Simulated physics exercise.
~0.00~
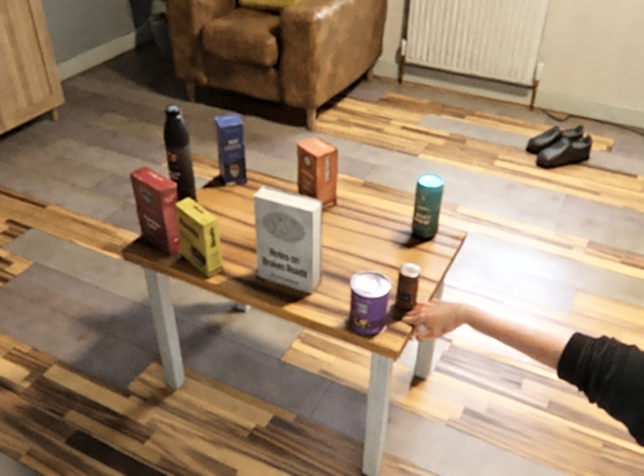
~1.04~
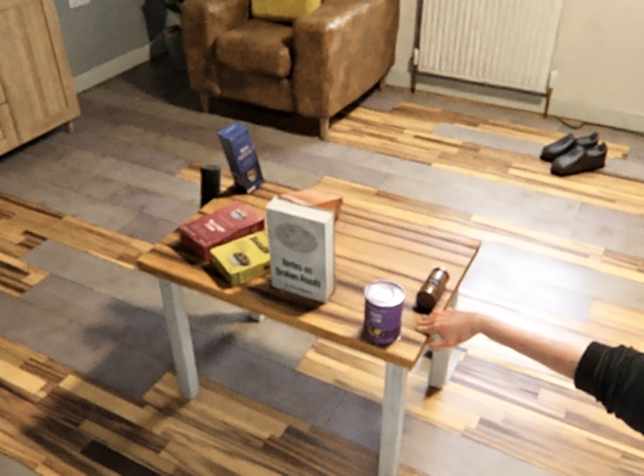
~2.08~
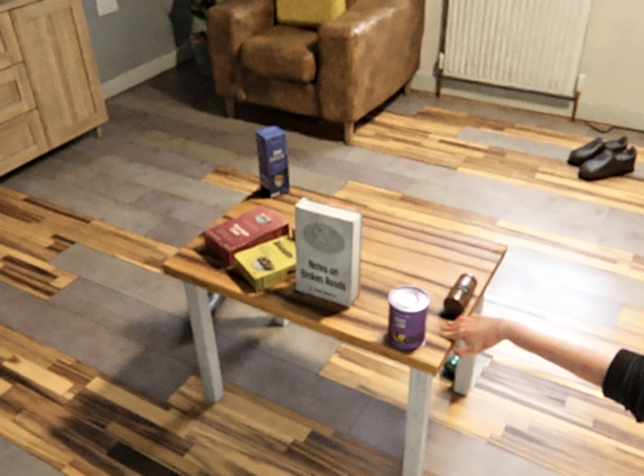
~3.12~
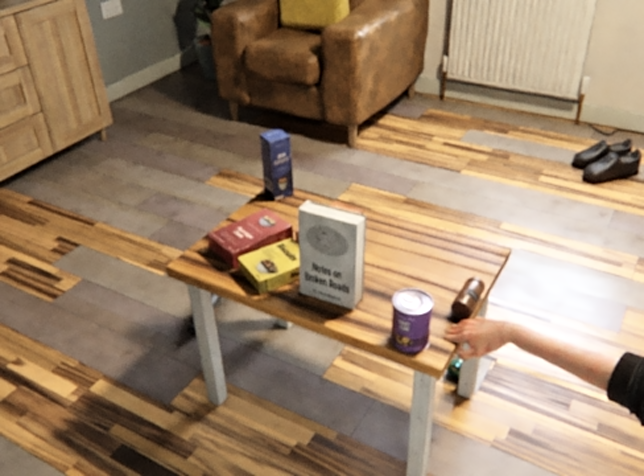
A wooden side table crowded with cartons, packets, a bottle, tins and a white book stands before a leather armchair, a hand at its near right corner. The table is jolted, and the red and yellow packets, orange carton and small brown shaker topple onto their sides. The blue carton tilts at the far edge while the black bottle plunges upside down behind it, and the turquoise can disappears from the tabletop. The blue carton settles upright as the view drifts left. Finally, the bottle and can lie on the floor, while the book and purple tin still stand.
